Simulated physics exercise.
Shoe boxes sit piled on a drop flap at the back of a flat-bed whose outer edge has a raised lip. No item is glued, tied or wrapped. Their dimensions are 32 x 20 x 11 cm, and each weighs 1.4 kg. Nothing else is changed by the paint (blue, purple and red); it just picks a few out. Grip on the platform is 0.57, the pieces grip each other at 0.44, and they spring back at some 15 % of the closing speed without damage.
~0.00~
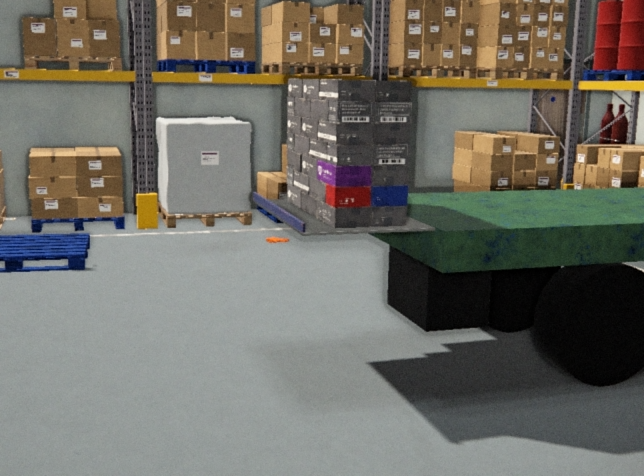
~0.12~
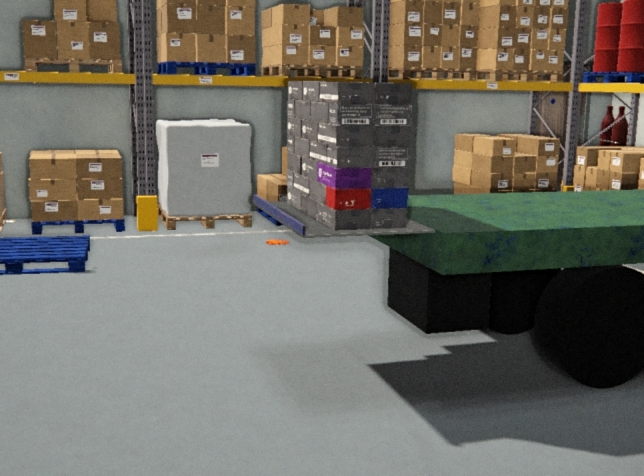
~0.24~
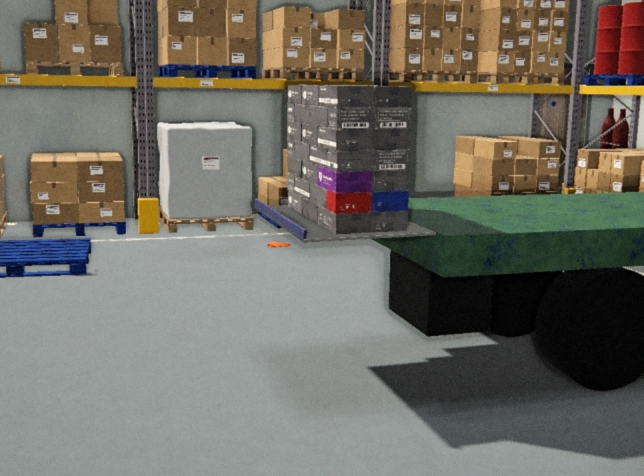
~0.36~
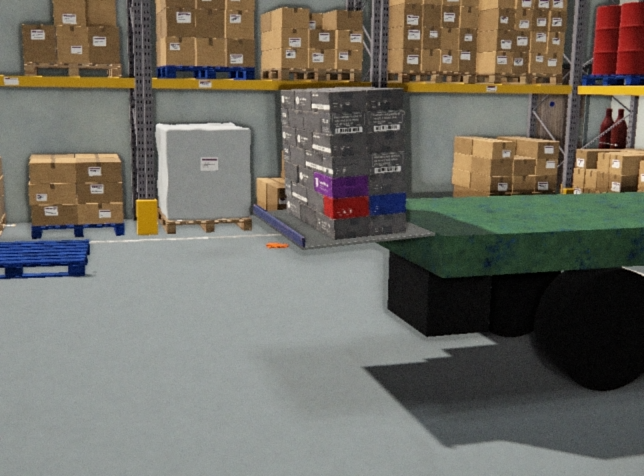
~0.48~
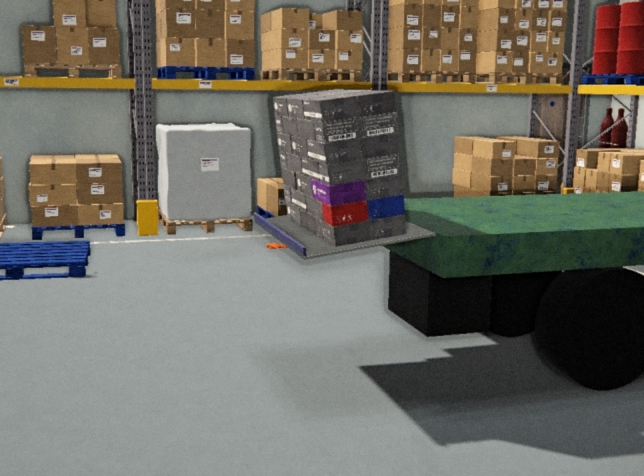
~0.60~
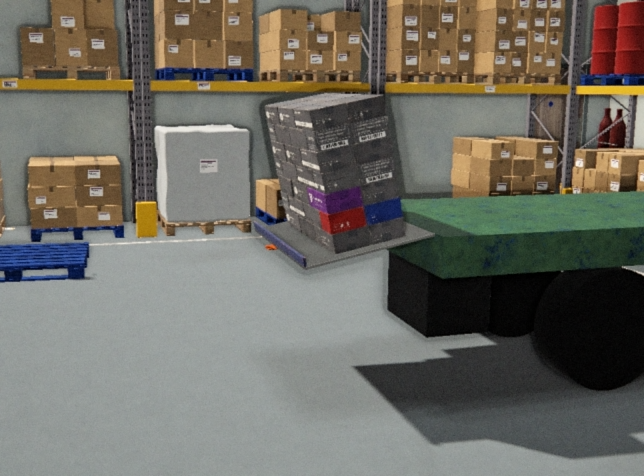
At the start, a stack of dark boxes, with a few purple, red and blue ones low down, sits on a level platform at the end of a green flatbed in a warehouse. The platform's left end then slopes gradually downward, and the stack leans left with it, its boxes keeping their arrangement.
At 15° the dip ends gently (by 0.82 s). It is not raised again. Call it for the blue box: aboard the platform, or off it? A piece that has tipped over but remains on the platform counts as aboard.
Aboard.
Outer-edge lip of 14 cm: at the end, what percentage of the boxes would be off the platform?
Share at the end: 50 percent.
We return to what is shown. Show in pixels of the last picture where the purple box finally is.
Its middle finishes near pixel (239, 394) of the last picture.
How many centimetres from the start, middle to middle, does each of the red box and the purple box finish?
Distances: Red 30, purple 125 (cm).
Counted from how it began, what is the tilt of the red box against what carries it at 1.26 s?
Tilt: Approx. 25°.
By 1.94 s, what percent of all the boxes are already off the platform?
It's 60 percent at that point.
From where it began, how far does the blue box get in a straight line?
Some 8 centimetres.
After 0.94 s, slope 15°; none of the 48 boxes off the platform, 48 disturbed; blue box leaning 5°; purple box leaning 5°.
After 1.26 s, slope 15°; 3 of the 48 boxes off the platform; blue box leaning 19°; red box leaning 27°.
After 1.54 s, slope 15°; 27 of the 48 boxes off the platform; blue box shifted 17 mm; purple box on its side.
After 1.94 s, slope 15°; 30 of the 48 boxes off the platform; blue box shifted 15 mm; purple box on its side.
By the end (2.3 s), slope 15°; 30 of the 48 boxes off the platform; blue box shifted 15 mm; purple box on its side; red box leaning 46°, 52 mm lower. As the last picture would show them, middles, blue box near (376, 213), purple box near (239, 394).
